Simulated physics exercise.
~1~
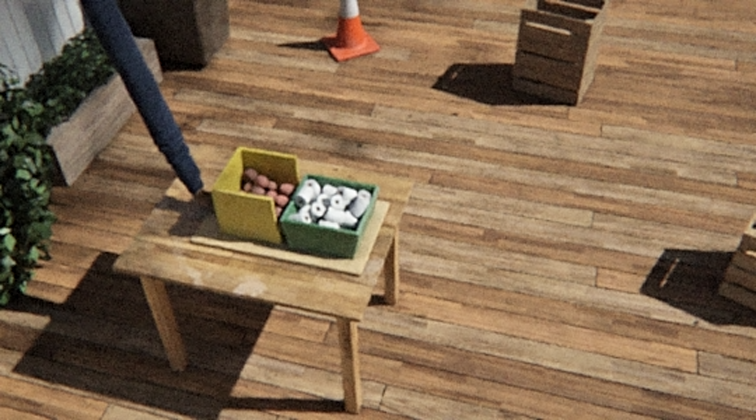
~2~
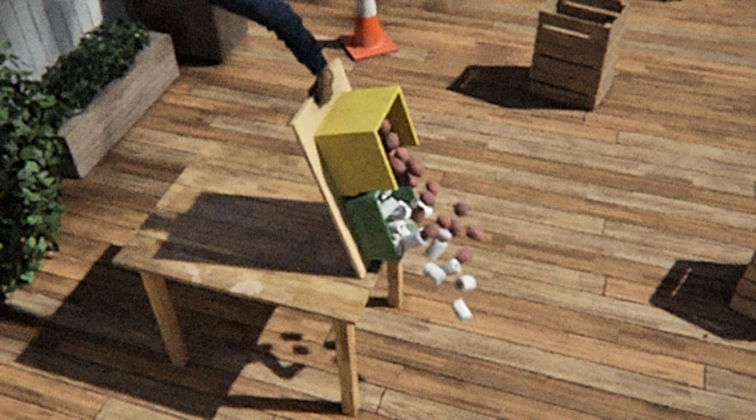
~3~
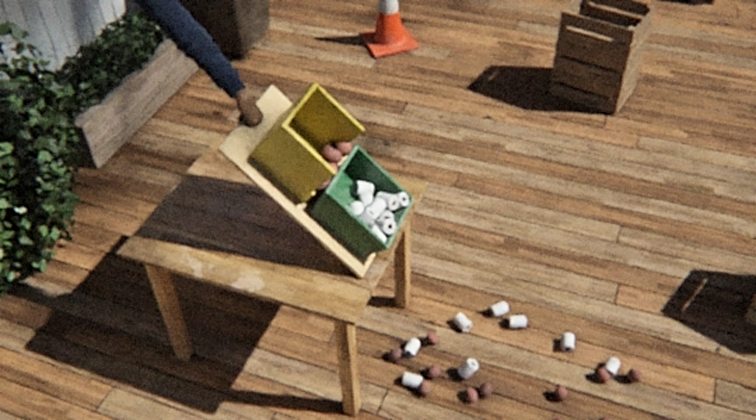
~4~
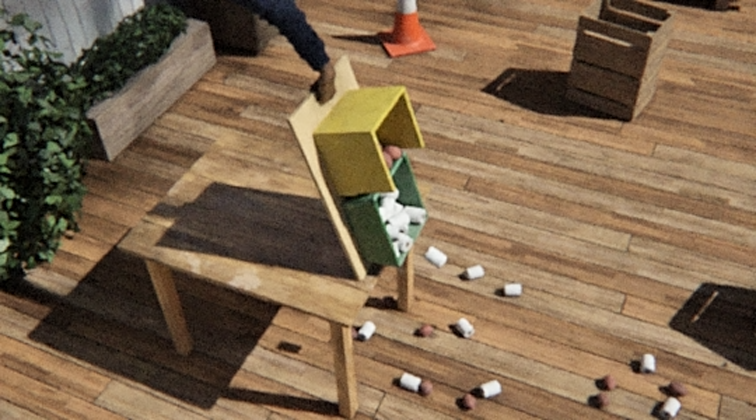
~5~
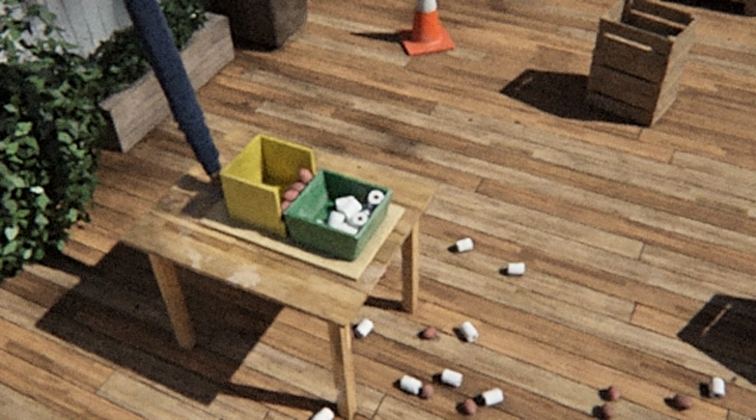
A shelf board carrying a yellow tub of red potatoes and a green tub of white rolls is tipped up steeply by a hand at its left end, spilling pieces onto the wooden deck, then partly lowered, raised again and laid flat, both tubs still partly filled.
